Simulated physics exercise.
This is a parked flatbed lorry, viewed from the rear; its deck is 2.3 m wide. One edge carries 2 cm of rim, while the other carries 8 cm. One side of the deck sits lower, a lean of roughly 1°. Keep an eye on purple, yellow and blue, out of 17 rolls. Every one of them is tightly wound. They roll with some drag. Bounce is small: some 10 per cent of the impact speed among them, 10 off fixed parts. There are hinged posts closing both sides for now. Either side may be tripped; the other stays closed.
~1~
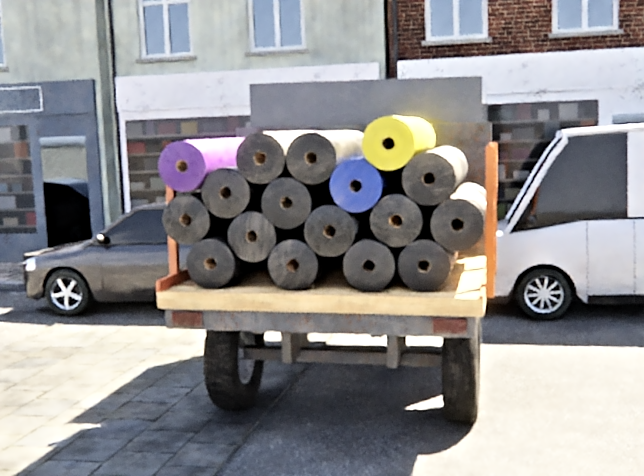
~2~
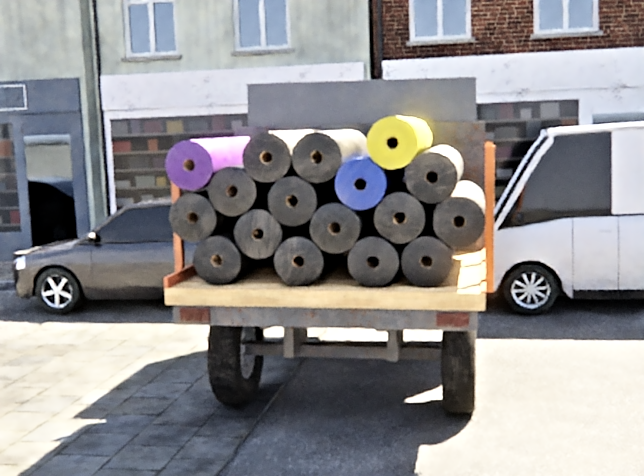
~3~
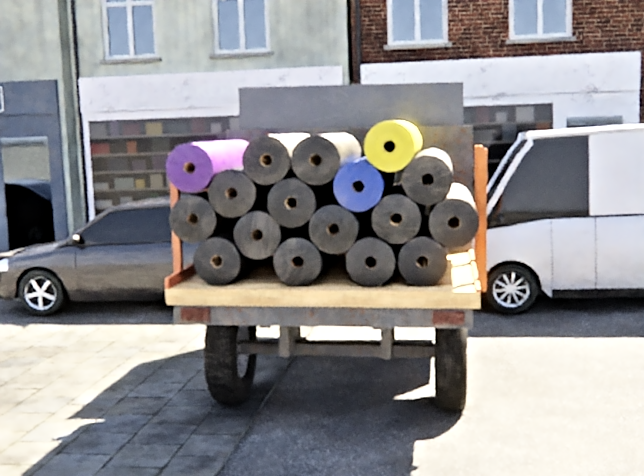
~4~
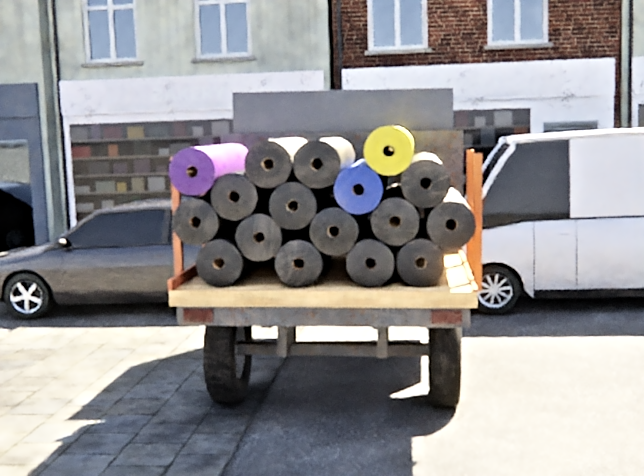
Dark rolls, with one purple, one yellow and one blue, sit still on a parked flatbed.
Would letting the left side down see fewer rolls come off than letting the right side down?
Yes.
If it is the left, after 0.7 s, purple is dropping off the left side; yellow is up on others, 65 cm from the right edge; blue is up on others, 85 cm from the right edge; 2 gone from the deck.
If it is the left, in the end, purple is on the ground to the left; yellow is up on others, 65 cm from the right edge; blue is up on others, 85 cm from the right edge; 3 gone from the deck.
If it is the right, after 1.6 s, purple is up on others, 20 cm from the left edge; yellow is down on the right; blue is up on others, 45 cm from the right edge, rolling right; 3 gone from the deck.
If it is the right, in the end, purple is up on others, 35 cm from the left edge; yellow is on the ground to the right; blue is on the ground to the right; 7 gone from the deck.
